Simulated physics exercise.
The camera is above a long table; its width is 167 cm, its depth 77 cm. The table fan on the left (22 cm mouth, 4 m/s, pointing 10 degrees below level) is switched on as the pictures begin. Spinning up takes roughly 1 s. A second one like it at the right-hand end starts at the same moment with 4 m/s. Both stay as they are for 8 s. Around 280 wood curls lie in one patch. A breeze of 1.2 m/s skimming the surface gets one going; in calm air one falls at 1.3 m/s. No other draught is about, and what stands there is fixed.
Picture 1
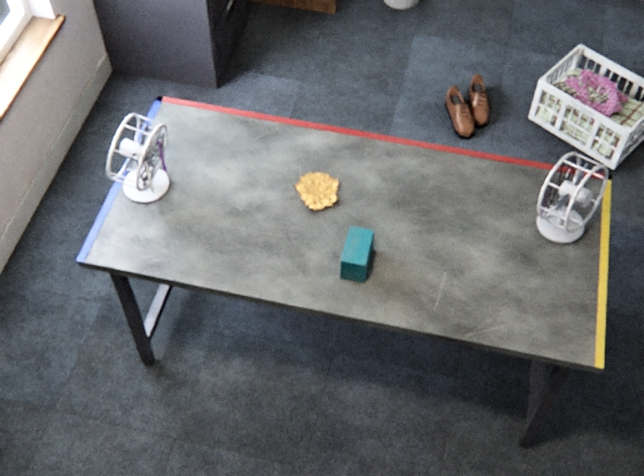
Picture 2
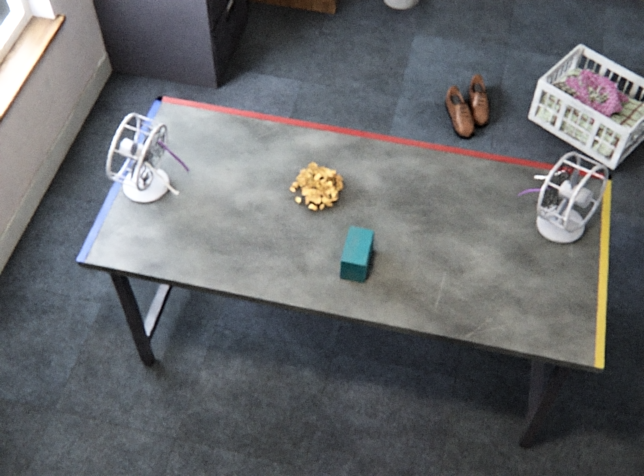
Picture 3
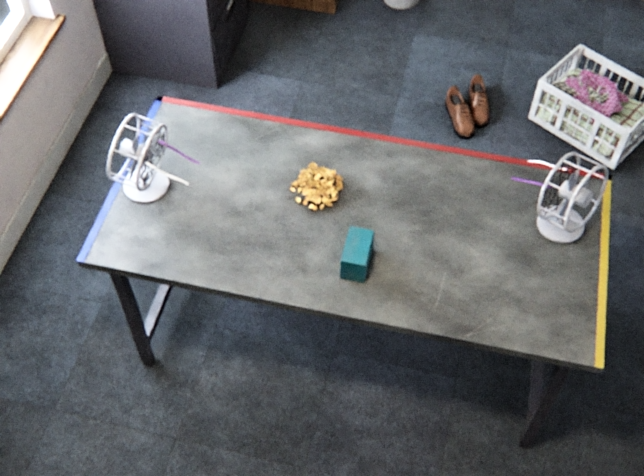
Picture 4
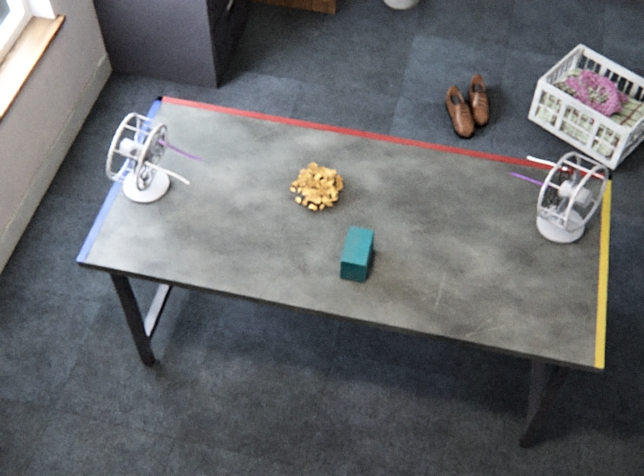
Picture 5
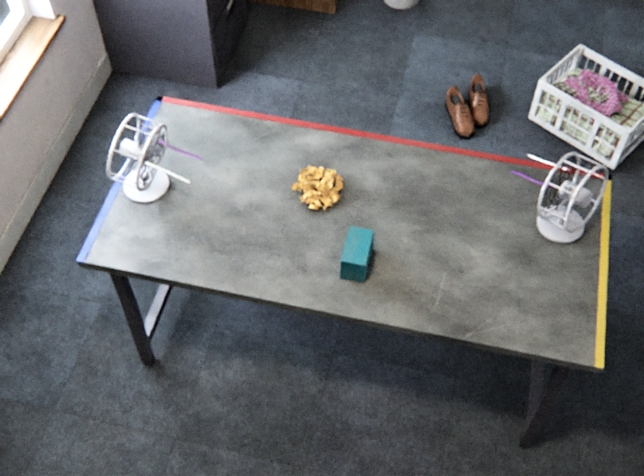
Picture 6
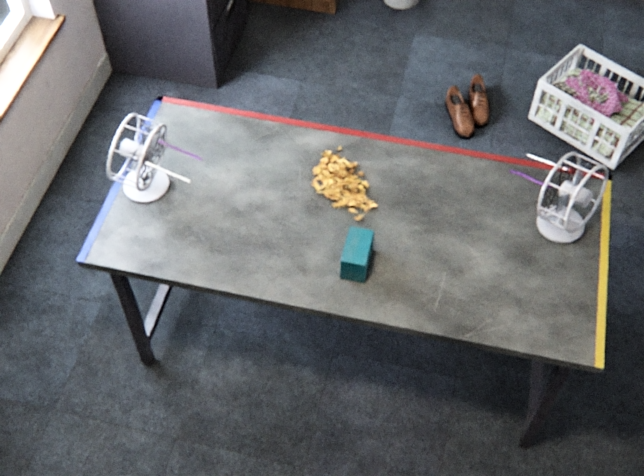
Streamers flutter out from the two white fans at opposite ends of a long grey table, while a compact patch of golden curls between them barely changes. Then the patch shifts slightly and loosens, spreading to the right and toward the teal block in front of it.
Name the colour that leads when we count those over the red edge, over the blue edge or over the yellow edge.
The biggest group is at the red one.
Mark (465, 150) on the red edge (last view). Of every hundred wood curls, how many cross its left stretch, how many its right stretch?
Some 80 % left, 10 % right.
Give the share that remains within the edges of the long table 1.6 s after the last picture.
About 0 %.
Then, 0.7 s after the last picture, 42 % are still on the top, 51 % are over the red edge, 6 % over the yellow edge and 0 % over the blue edge; the middle of those left on the top is near (459, 165).
Then, 1.6 s after the last picture, 0 % are still on the top, 91 % are over the red edge, 9 % over the yellow edge and 0 % over the blue edge.
Then, 3.5 s after the last picture, 0 % are still on the top, 91 % are over the red edge, 9 % over the yellow edge and 0 % over the blue edge.
Then, 7.1 s after the last picture, at the end, 91 % are over the red edge, 9 % over the yellow edge and 0 % over the blue edge.
